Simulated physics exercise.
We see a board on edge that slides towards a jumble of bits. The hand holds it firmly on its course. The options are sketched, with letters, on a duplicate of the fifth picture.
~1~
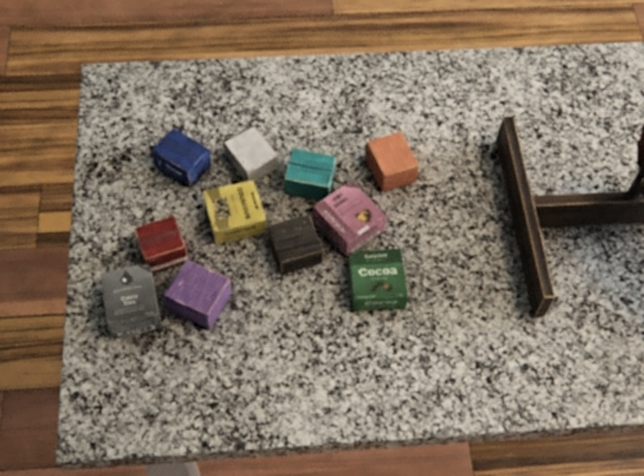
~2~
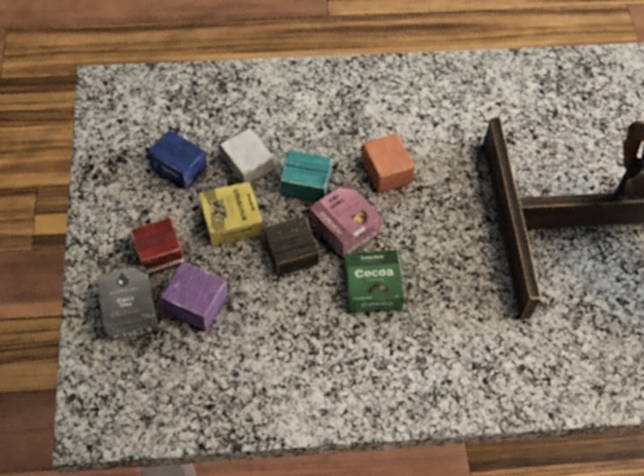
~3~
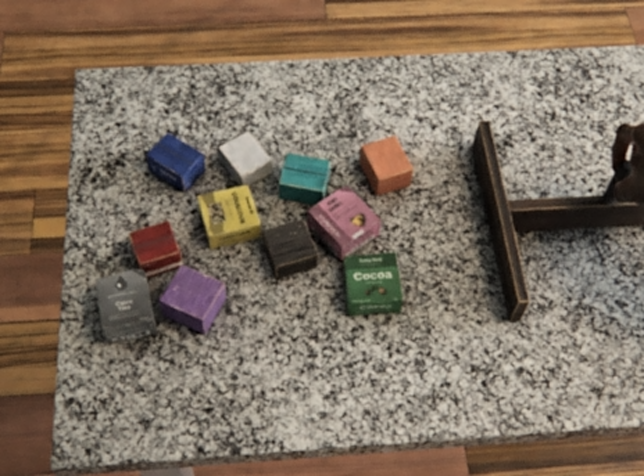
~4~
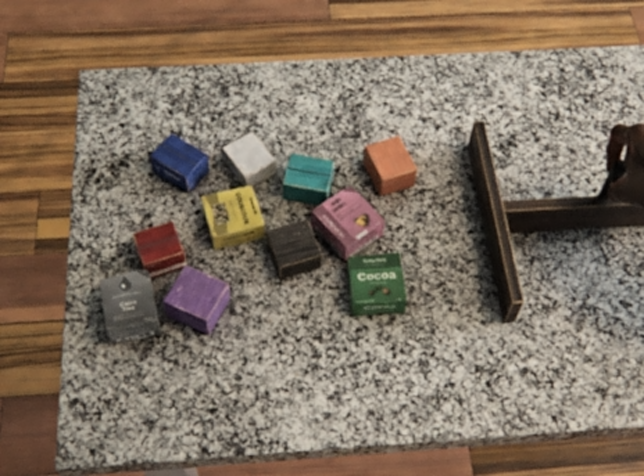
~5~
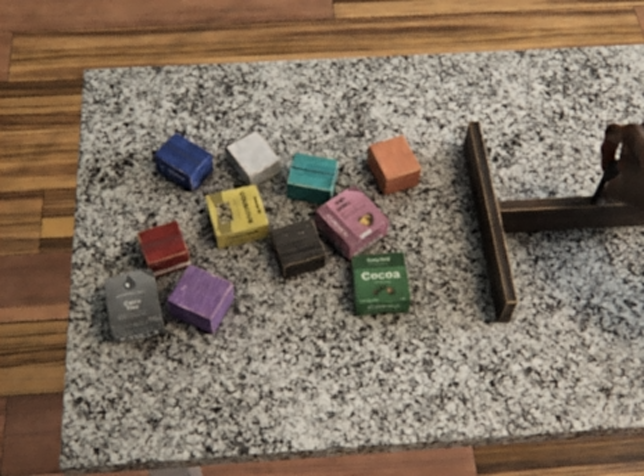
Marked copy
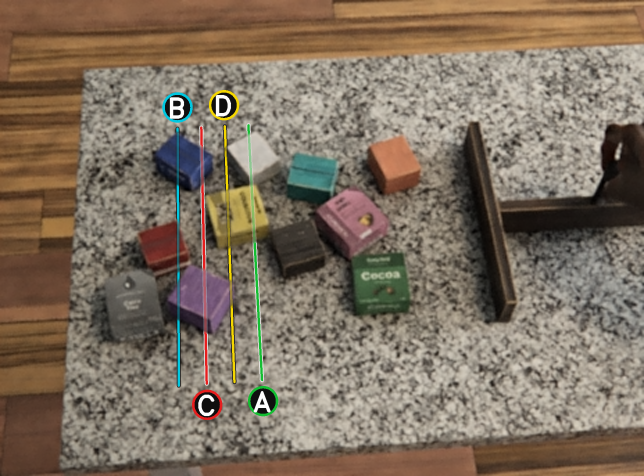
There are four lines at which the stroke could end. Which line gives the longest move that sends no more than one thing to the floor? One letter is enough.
No second one falls up to C.
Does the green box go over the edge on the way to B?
No.
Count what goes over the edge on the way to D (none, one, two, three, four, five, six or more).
The count is none.
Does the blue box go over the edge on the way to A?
By then, no.
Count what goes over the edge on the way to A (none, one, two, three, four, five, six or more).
In all, none.
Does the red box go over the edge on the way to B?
Yes.
On the marked copy, A at (255, 242); B at (178, 247); C at (204, 245); D at (229, 244).
Taking C. A third of the way, board (390, 212); green box (362, 285); orange block (353, 165).
Two thirds of the way, board (285, 218); red box (150, 256); blue box (156, 155).
When it is over, board (206, 222); grey box (69, 327); red box (77, 255); none fallen.
As for the rest, A is within the limit but short; B drops three; D is within the limit but short.
